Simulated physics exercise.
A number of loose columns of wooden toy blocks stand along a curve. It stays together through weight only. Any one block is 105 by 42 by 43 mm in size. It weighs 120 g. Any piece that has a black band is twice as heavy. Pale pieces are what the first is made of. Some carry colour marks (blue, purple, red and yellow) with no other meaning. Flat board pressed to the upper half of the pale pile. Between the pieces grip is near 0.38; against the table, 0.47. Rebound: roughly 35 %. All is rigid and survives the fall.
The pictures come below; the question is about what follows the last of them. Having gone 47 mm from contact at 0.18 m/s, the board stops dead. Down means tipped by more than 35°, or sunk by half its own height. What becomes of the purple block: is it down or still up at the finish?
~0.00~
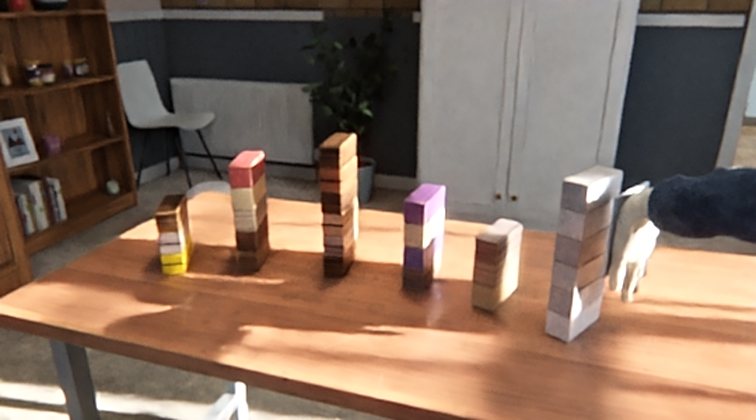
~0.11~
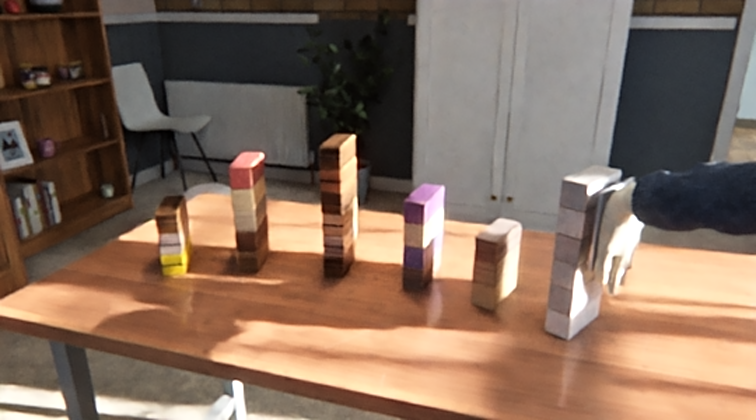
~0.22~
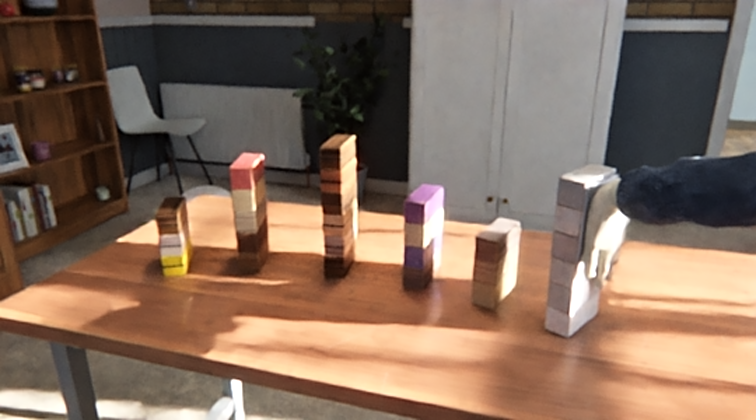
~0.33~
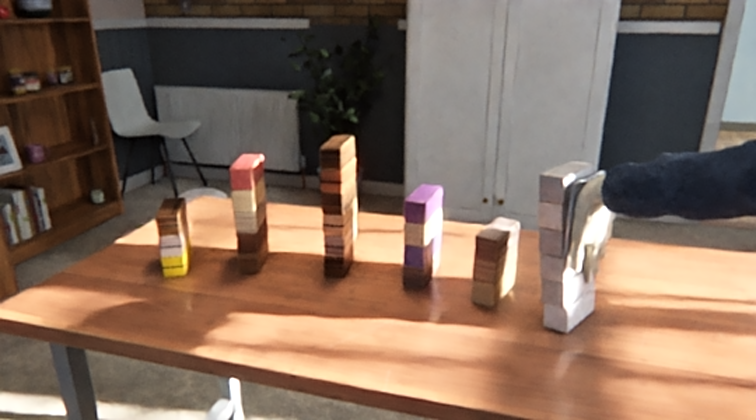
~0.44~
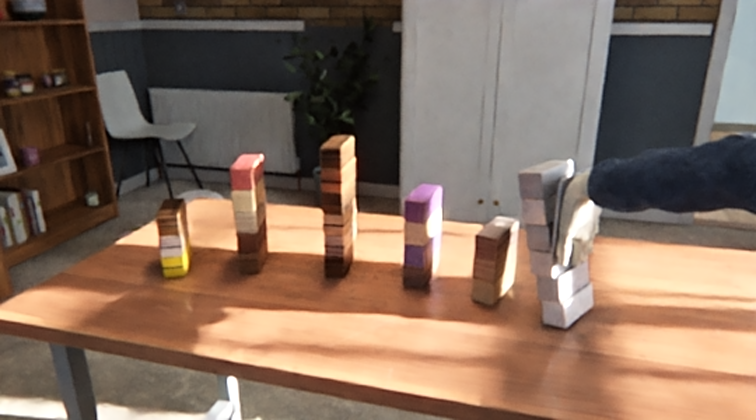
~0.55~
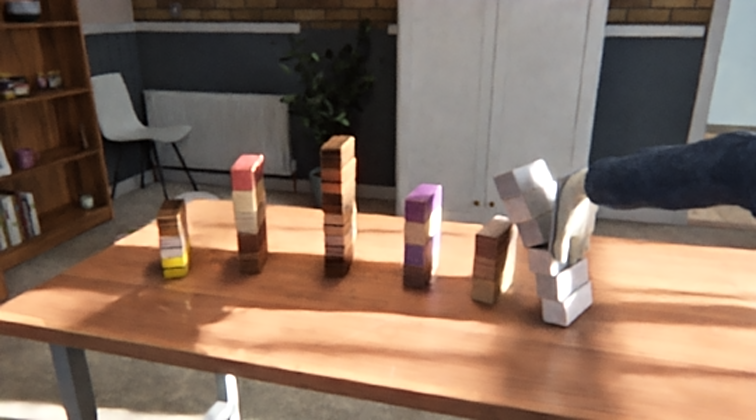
It is still up.
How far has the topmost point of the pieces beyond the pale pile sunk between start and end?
I'd put it at around 0 cm.
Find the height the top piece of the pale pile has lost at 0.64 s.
About 6 cm.
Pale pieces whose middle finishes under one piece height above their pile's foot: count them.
For the pale pieces, I get 3.
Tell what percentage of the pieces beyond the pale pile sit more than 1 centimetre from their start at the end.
I make it 0 per cent.
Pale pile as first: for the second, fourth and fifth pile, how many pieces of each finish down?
The second pile gives 0, the fourth 0, the fifth 0.
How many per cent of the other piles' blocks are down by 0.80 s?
By then 0 %.
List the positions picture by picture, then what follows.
In the first picture (pixels give the middle of a visible side; the camera moves round a little), board (611, 228) 36 mm short; purple block (414, 214); red block (240, 177); yellow block (173, 264); none of the others has stirred.
In the second picture, board (597, 223) 16 mm short; purple block (414, 214).
In the third picture, board (583, 217) 4 mm in; purple block (414, 214).
In the fourth picture, board (570, 212) 23 mm in, top of the pale pile leaning 6°; purple block (414, 213); none of the others has stirred.
In the fifth picture, board (557, 207) 43 mm in, top of the pale pile leaning 12°; purple block (414, 212); none of the others has stirred.
In the sixth picture, board (555, 205) 47 mm in, stopped, top of the pale pile leaning 28°; purple block (415, 212); red block (242, 180); blue block (414, 255); none of the others has stirred.
After 0.64 s, 3 of the pale pile down; none of the 21 other blocks down; purple block unmoved.
After 0.80 s, 3 of the pale pile down; none of the 21 other blocks down, 3 disturbed; purple block 5 mm from its place; blue block 4 mm from its place.
In the end (1.8 s), 3 of the pale pile down; none of the 21 other blocks down, 3 disturbed; purple block 6 mm from its place; blue block 5 mm from its place; red block unmoved. From the last view, middles, purple block near (420, 203), blue block near (420, 244).
